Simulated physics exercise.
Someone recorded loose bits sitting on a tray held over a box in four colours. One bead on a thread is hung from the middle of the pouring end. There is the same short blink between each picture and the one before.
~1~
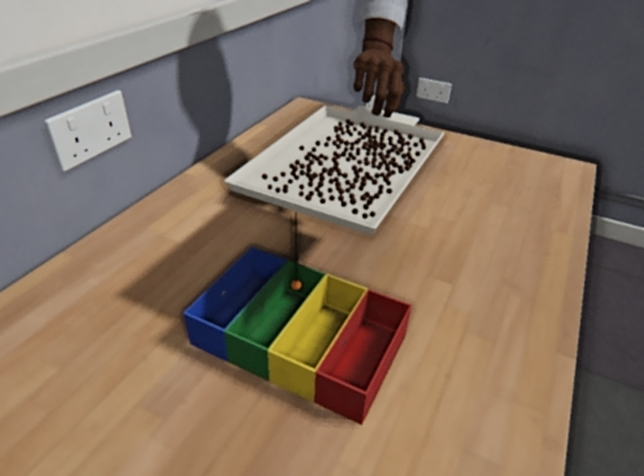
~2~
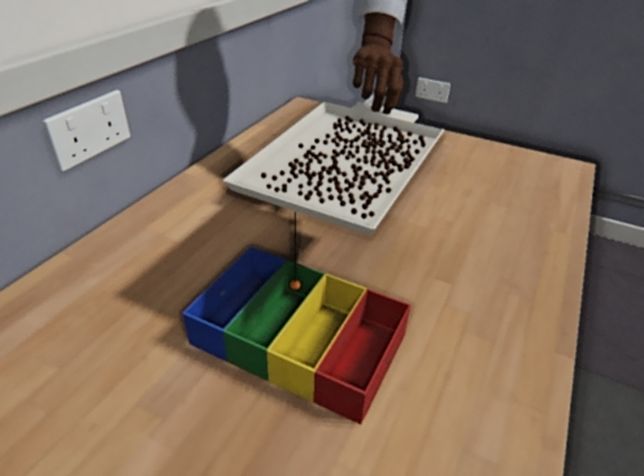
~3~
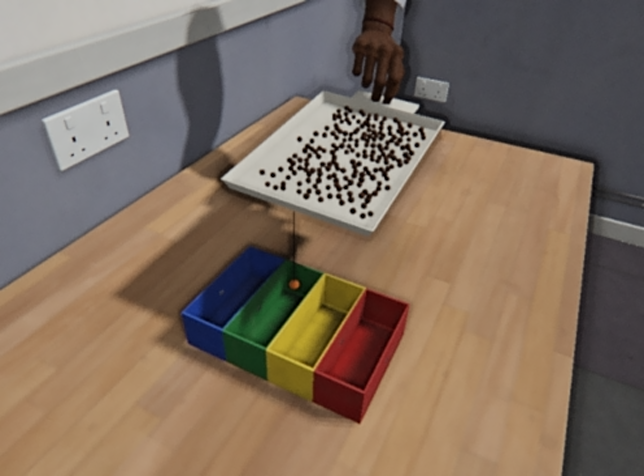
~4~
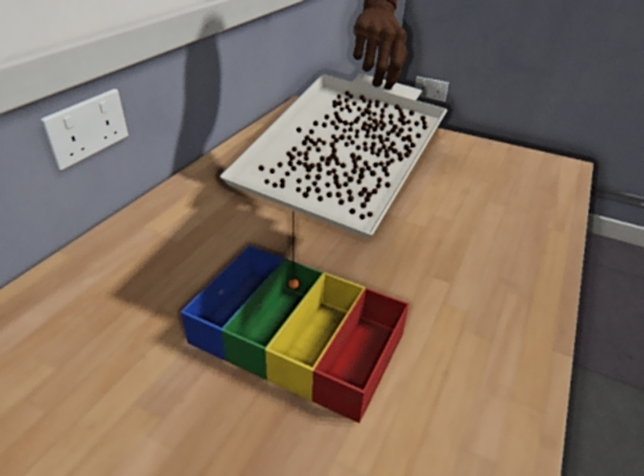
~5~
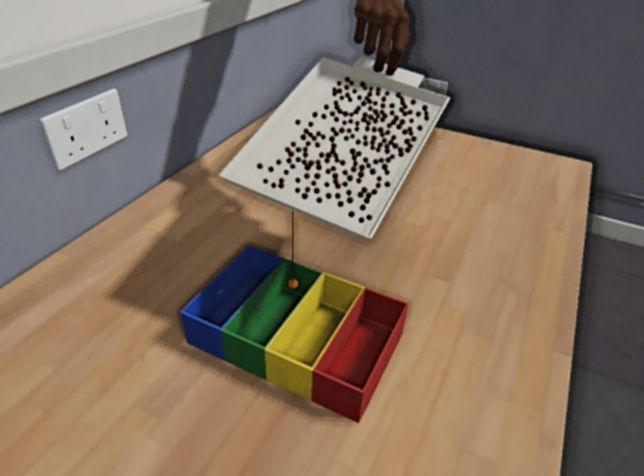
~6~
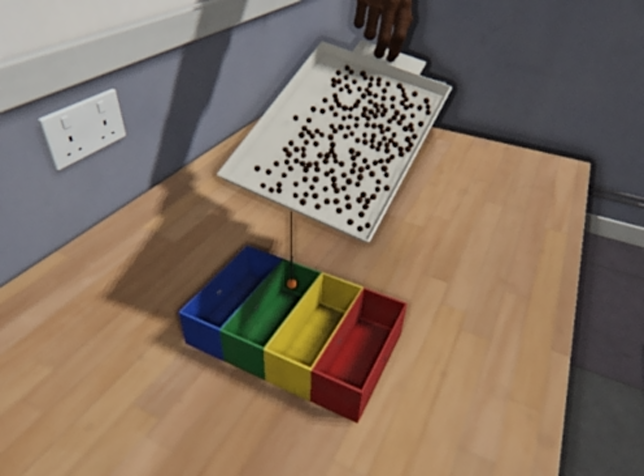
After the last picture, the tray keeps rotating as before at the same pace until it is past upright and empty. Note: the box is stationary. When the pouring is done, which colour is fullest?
Fullest: The red cell.
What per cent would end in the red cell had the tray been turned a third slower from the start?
Near 70 in a hundred.
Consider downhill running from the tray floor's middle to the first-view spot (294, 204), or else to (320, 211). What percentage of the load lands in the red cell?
Around 0 per cent first, around 40 per cent next.
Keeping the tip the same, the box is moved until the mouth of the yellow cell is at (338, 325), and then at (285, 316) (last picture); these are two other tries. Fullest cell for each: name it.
The yellow one; the red one.
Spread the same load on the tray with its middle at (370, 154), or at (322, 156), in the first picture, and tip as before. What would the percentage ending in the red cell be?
Estimate: 70 % first, 70 % second.
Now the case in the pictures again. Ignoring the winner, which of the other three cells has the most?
Rank 2: The yellow one.
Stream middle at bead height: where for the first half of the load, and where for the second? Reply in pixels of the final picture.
First roughly (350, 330), then roughly (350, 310).
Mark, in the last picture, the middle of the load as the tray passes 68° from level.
Roughly (345, 279).
Soon, tray tipped steeply; about a third on the tray; about a quarter in the red cell; a small part in the yellow cell; about a quarter falling or outside the box.
A while on, tray tipped past a quarter turn; about two thirds in the red cell; about a quarter in the yellow cell; a stray few in the green cell; a stray few falling or outside the box.
Towards the end, tray tipped past a quarter turn; about two thirds in the red cell; about a quarter in the yellow cell; a stray few in the green cell; a stray few falling or outside the box.
Finally, tray tipped past a quarter turn; about two thirds in the red cell; about a quarter in the yellow cell; a stray few in the green cell; none in the blue cell; a stray few outside the box.
